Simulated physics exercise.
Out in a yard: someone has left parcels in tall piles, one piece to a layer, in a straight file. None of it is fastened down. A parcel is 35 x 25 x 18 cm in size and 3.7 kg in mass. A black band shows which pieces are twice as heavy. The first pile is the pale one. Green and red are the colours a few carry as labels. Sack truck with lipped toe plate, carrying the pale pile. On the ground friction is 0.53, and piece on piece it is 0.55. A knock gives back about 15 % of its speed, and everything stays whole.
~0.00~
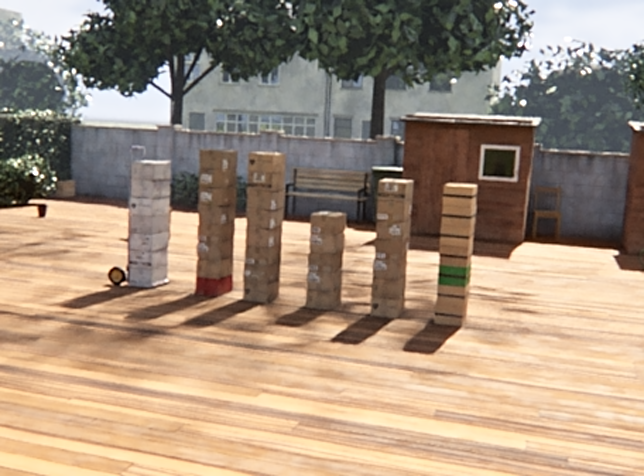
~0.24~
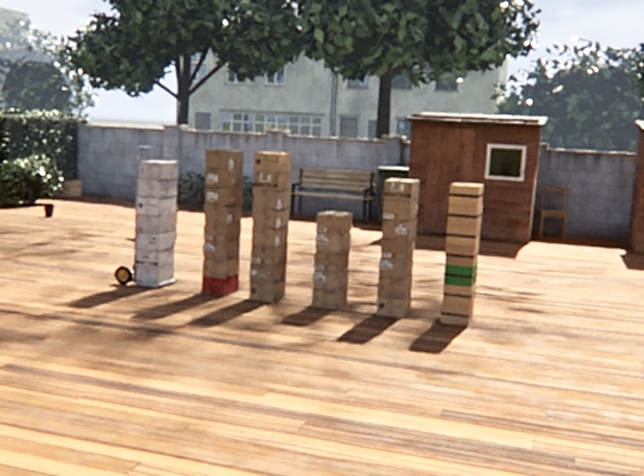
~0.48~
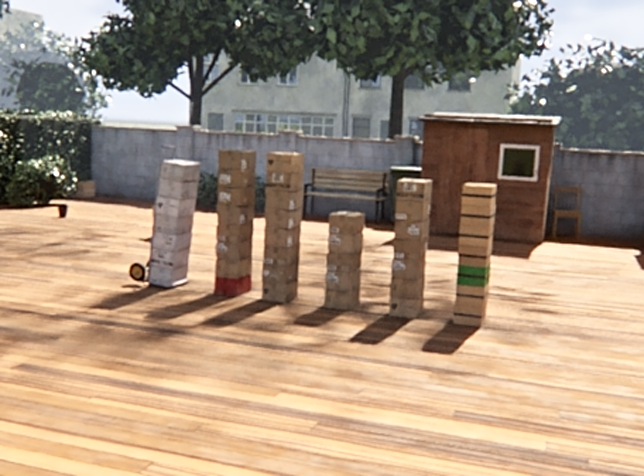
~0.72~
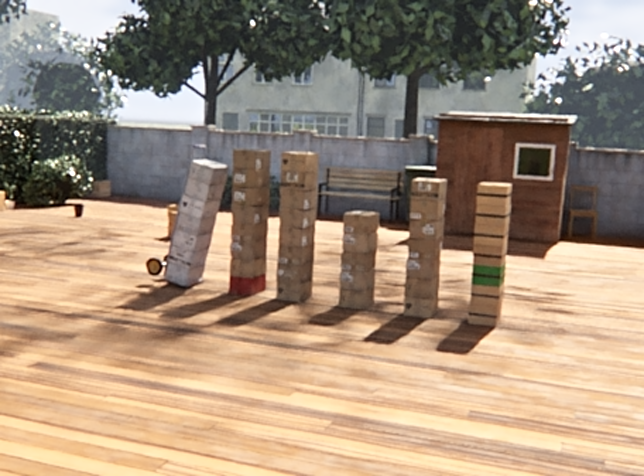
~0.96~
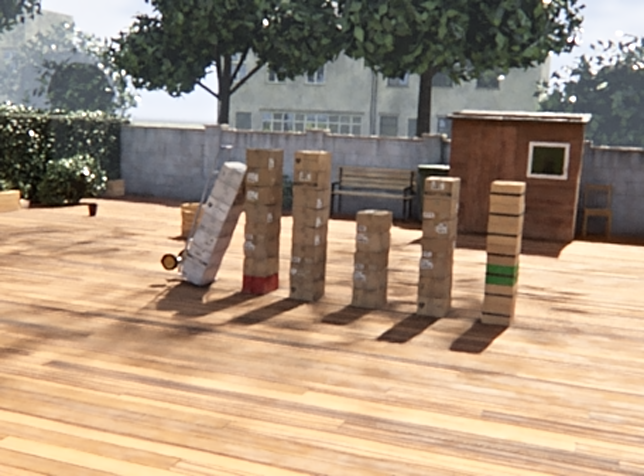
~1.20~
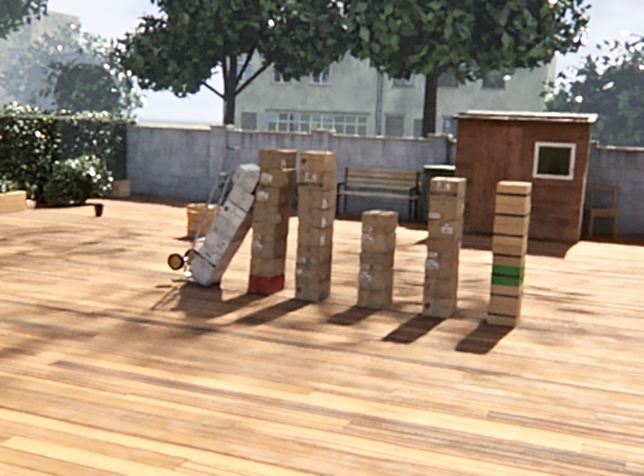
The pale pile of parcels on a small wheeled truck tilted slowly to the right, leaning further until its top met the neighbouring brown stack, which shifted slightly, while the piles farther right stood still.
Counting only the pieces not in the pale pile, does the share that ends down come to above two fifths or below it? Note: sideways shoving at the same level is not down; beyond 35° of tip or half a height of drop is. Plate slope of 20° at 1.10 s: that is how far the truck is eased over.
Above two fifths.
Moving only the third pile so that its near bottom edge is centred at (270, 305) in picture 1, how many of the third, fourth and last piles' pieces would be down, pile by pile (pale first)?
The third pile ends with 8 down, the fourth with 5, the last with 7.
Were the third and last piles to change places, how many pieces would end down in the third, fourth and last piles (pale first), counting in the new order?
Count of fallen pieces - third: 6; fourth: 5; last: 7.
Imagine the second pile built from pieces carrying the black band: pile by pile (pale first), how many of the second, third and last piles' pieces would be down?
Second: 0; third: 0; last: 0.
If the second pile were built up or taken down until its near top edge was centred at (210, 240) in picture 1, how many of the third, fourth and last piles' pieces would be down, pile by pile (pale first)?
Counts down - third: 7; fourth: 2; last: 0.
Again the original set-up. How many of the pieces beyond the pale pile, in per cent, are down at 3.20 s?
70 %.
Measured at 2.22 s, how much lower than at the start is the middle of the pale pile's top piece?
40 cm.
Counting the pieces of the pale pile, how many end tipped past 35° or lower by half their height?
7 pieces.
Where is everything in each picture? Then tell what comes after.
In the first picture (each place is the centre of the face we see best; the camera pans a little), truck frame (130, 175) 0° forward; red parcel (207, 287); green parcel (452, 276); the others all in place.
In the second picture, truck frame (137, 175) 1° forward; green parcel (458, 276).
In the third picture, truck frame (159, 174) 6° forward, top of the pale pile leaning 6°; green parcel (471, 276); the others all in place.
In the fourth picture, truck frame (187, 173) 13° forward, top of the pale pile leaning 13°; green parcel (486, 276); the others all in place.
In the fifth picture, truck frame (211, 173) 19° forward, top of the pale pile leaning 22°; green parcel (499, 275); the others all in place.
In the sixth picture, truck frame (219, 174) 20° forward, top of the pale pile leaning 27°; red parcel (259, 285); green parcel (505, 276); 6 have shifted.
By 2.22 s, 7 of the pale pile down; 9 of the 35 other parcels down; red parcel tilted 36°.
By 3.20 s, 7 of the pale pile down; 24 of the 35 other parcels down; red parcel tilted 48°; green parcel tilted 17°.
When it is over (4.7 s), 7 of the pale pile down; 35 of the 35 other parcels down; green parcel on its side; red parcel tilted 47°. That is 100 per cent. In pixels of the last frame, middles, green parcel near (576, 316), red parcel near (276, 277).
